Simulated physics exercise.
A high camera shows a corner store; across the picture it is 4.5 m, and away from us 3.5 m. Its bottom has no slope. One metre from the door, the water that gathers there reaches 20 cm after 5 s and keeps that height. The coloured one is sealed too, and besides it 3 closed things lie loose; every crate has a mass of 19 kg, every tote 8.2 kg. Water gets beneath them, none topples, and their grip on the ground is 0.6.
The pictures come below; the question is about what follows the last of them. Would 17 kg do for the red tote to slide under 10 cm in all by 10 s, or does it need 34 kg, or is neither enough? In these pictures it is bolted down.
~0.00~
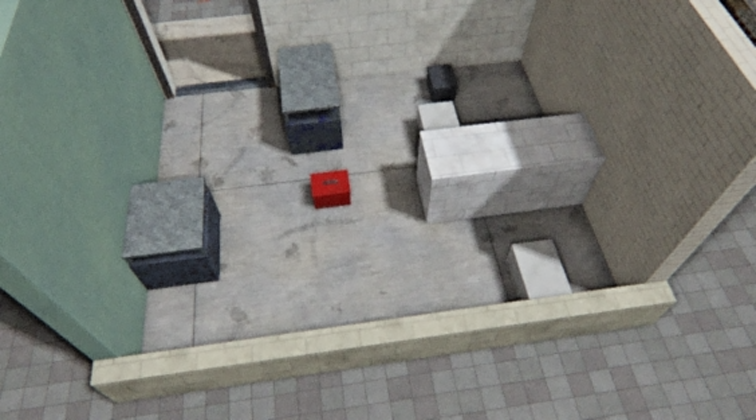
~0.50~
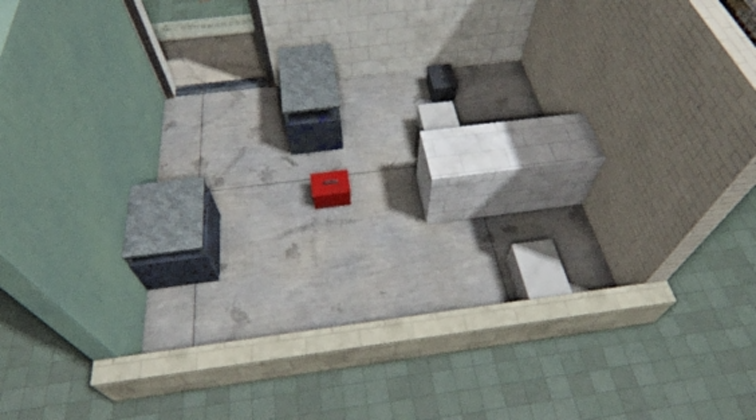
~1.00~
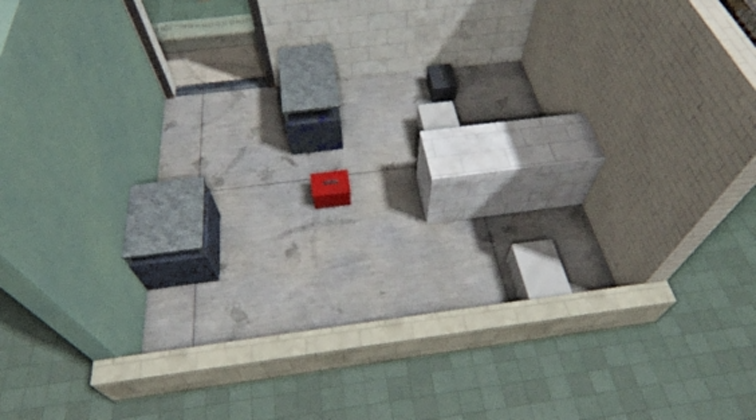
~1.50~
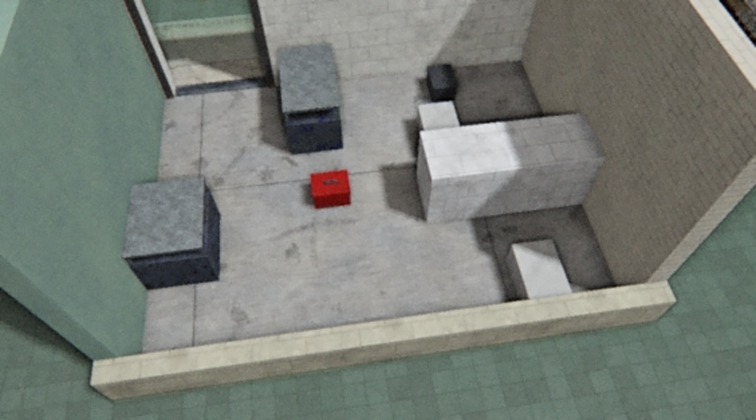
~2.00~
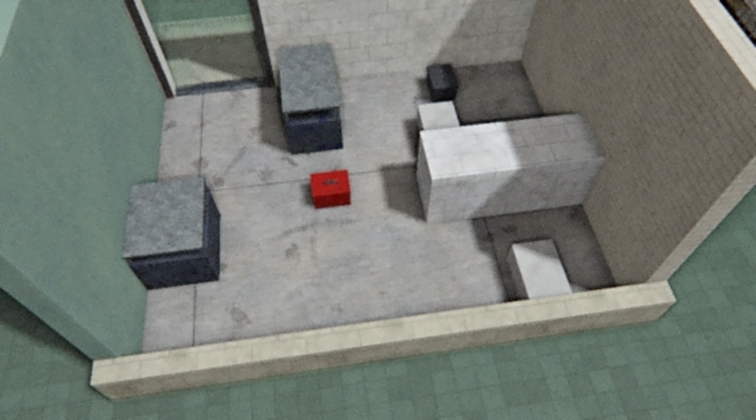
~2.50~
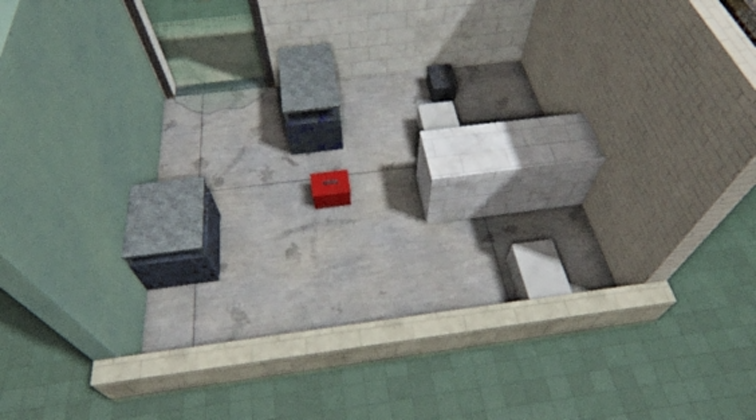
I reckon the lighter ballast is ample.
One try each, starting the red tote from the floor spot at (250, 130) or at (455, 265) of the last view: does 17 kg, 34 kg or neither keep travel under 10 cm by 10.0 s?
One by one: Only the big mass suffices; the small mass suffices.
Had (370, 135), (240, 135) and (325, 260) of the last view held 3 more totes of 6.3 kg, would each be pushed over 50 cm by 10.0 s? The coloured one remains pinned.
One by one: Not far enough, too far and too far.
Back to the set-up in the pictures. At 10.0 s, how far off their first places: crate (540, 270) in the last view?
Measured from where it began, that comes to 10 cm, in that order.
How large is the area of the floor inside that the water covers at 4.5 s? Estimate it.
I'd put it close to 3.5 m2.
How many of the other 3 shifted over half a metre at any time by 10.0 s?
That comes to 0.
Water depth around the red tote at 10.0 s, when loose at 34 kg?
Something like 6 centimetres.
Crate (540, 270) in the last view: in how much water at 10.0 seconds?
I'd say some 6 cm.
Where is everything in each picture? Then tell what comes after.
The red tote at (330, 183), on the bottom; water covers 0.0 m2; 0 of 4 have shifted, in the first picture.
The red tote at (330, 183), on the bottom; water covers 0.0 m2; 0 of 4 have shifted, in the second picture.
The red tote at (330, 183), on the bottom; 0.0 m2 under water; 0 of 4 have shifted, in the third picture.
The red tote at (330, 183), on the bottom; water covers 0.0 m2; 0 of 4 have shifted, in the fourth picture.
The red tote at (330, 183), on the bottom; water covers 0.0 m2; 0 of 4 have shifted, in the fifth picture.
The red tote at (330, 183), on the bottom; 0.2 m2 under water; 0 of 4 have shifted, in the sixth picture.
After 3.5 s the red tote would be 0 cm from its start with 17 kg and 0 cm from its start with 34 kg; 0 cm of water round it then.
After 4.5 s the red tote would be 0 cm from its start with 17 kg and 0 cm from its start with 34 kg; 1 cm of water round it then.
After 7.0 s the red tote would be 0 cm from its start with 17 kg and 0 cm from its start with 34 kg; 5 cm of water round it then.
After 10.0 s the red tote would be 0 cm from its start with 17 kg and 0 cm from its start with 34 kg; 6 cm of water round it then.
